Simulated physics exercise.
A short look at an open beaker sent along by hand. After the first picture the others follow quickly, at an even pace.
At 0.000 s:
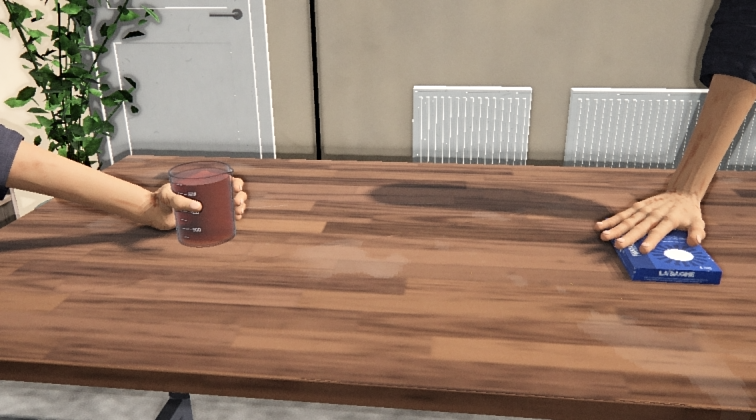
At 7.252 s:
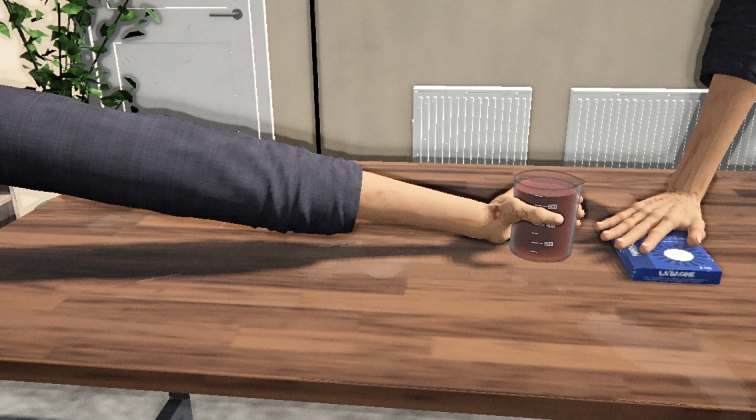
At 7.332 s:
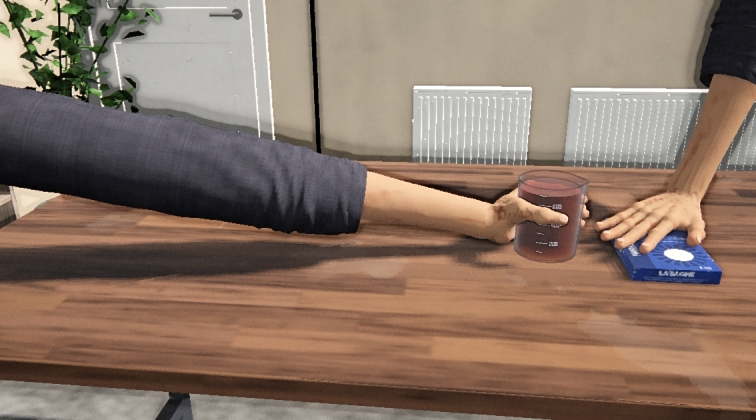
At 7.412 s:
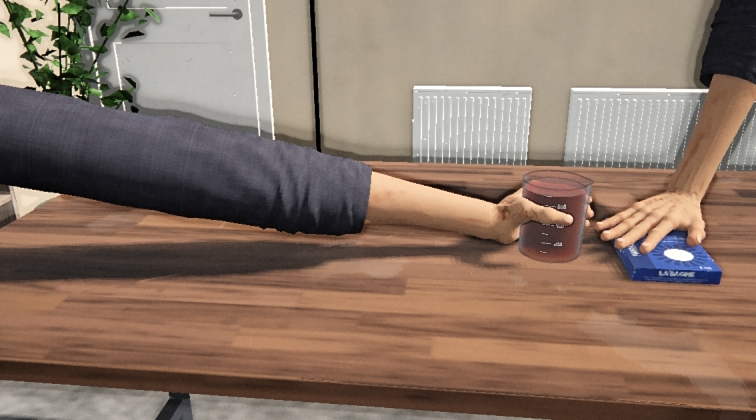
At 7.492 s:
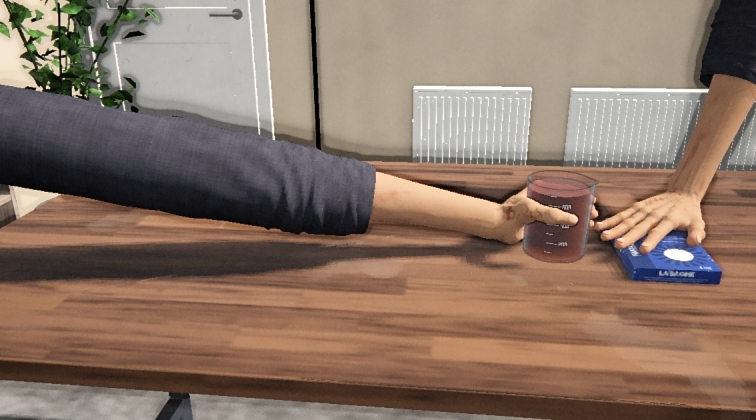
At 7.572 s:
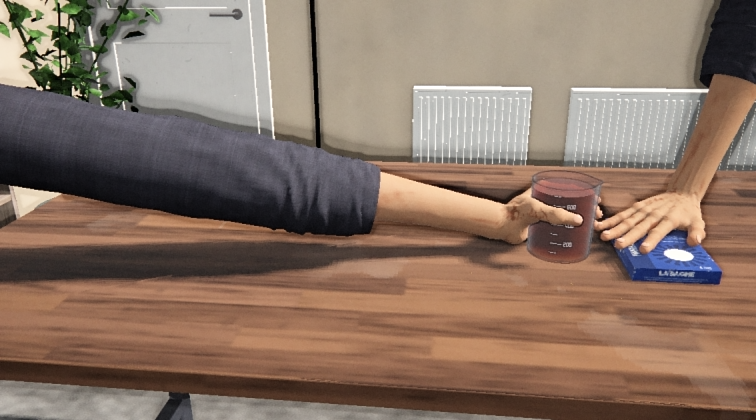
A hand sliding a nearly full beaker of reddish liquid rightward across a wooden table, while another hand rests on a blue packet.
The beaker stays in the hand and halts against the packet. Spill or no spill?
As it turns out, it holds.
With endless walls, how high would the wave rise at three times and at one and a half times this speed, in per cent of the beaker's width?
First 20 %, second 10 %.
Around 8.1 s, the beaker meets the packet.
Around 8.1 s, the iced tea surges up the wall; the wave climbs under half way to the rim.
Around 9.1 s, the beaker stands at the packet; none is lost.
